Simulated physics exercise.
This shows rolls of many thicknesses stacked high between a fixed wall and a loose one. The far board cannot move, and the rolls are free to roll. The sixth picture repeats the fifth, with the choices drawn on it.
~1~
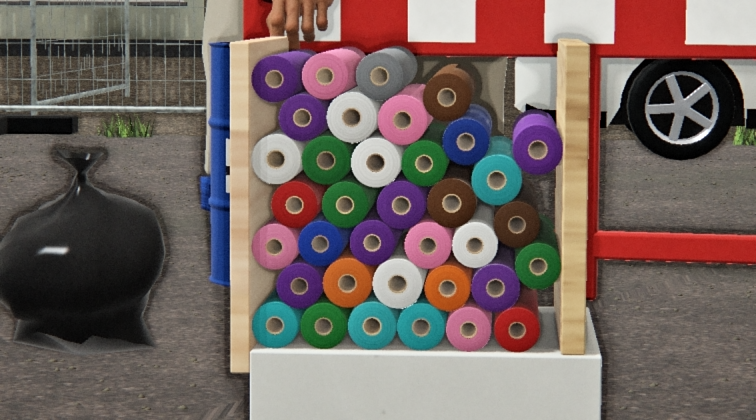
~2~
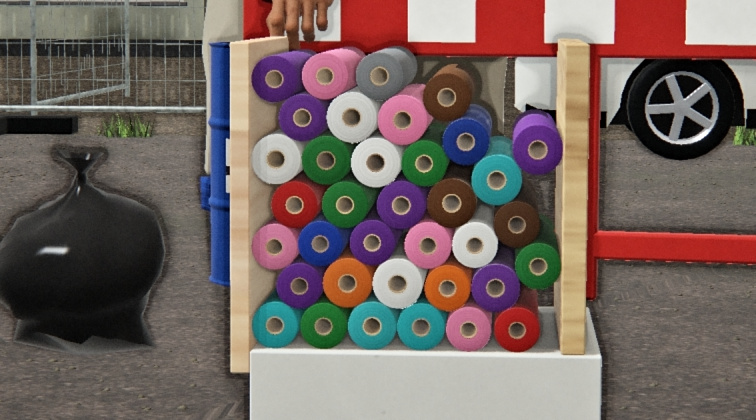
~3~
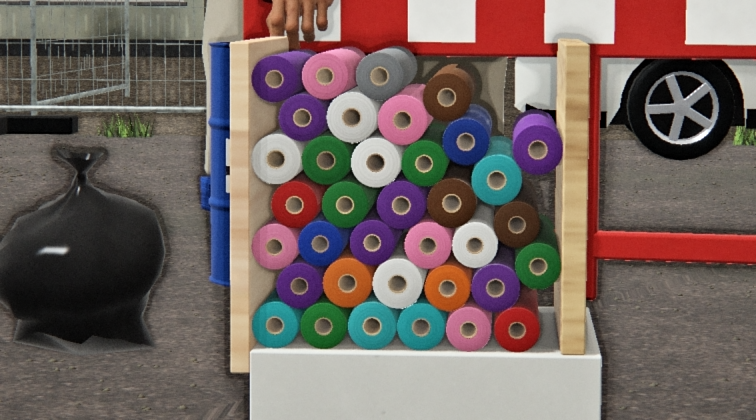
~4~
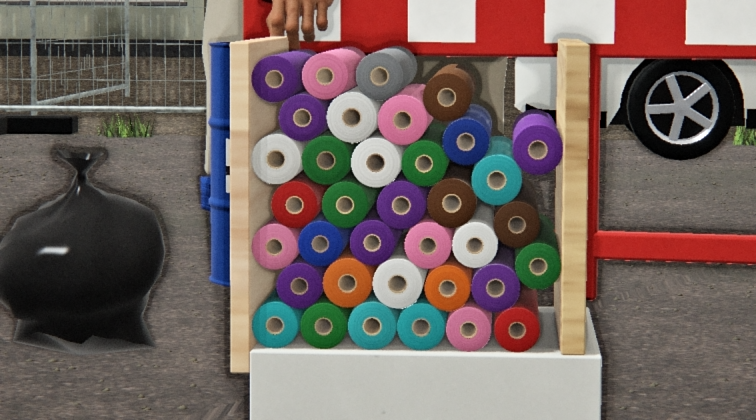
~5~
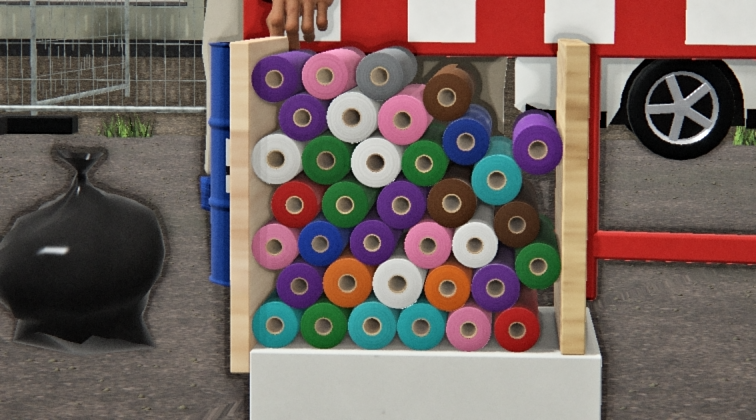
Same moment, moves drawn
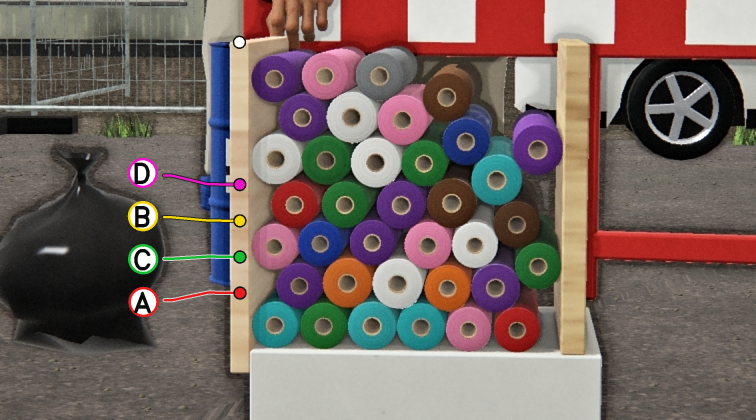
Beside a striped red and white stall, colourful rolls sit stacked between wooden boards, unmoving.
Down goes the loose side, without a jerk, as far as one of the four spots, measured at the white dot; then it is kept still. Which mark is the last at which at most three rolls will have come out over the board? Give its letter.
The last mark within the limit is D.
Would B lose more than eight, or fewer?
At B, fewer than eight.
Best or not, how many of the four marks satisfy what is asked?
One of the four.
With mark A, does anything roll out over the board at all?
Yes.
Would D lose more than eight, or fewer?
Fewer than eight.
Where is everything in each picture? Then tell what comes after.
A pink roll (428, 245); a white roll (276, 159); a green roll (424, 163), in the first picture.
A green roll (424, 163); a blue roll (466, 142), in the second picture.
A brown roll (447, 97); side board (265, 191), in the third picture.
A turquoise roll (275, 325); a red roll (517, 330), in the fourth picture.
An orange roll (447, 288); a pink roll (428, 245); a white roll (276, 159), in the fifth picture.
On the marked copy, A at (240, 293); B at (239, 221); C at (240, 257); D at (239, 185); the white dot at (239, 42).
Taking D. A third of the way, top of the board (251, 108).
Two thirds of the way, top of the board (251, 182).
When it is over, top of the board (251, 184), one out over the board.
As for the rest, A more than three out over the board; B four out over the board; C four out over the board.
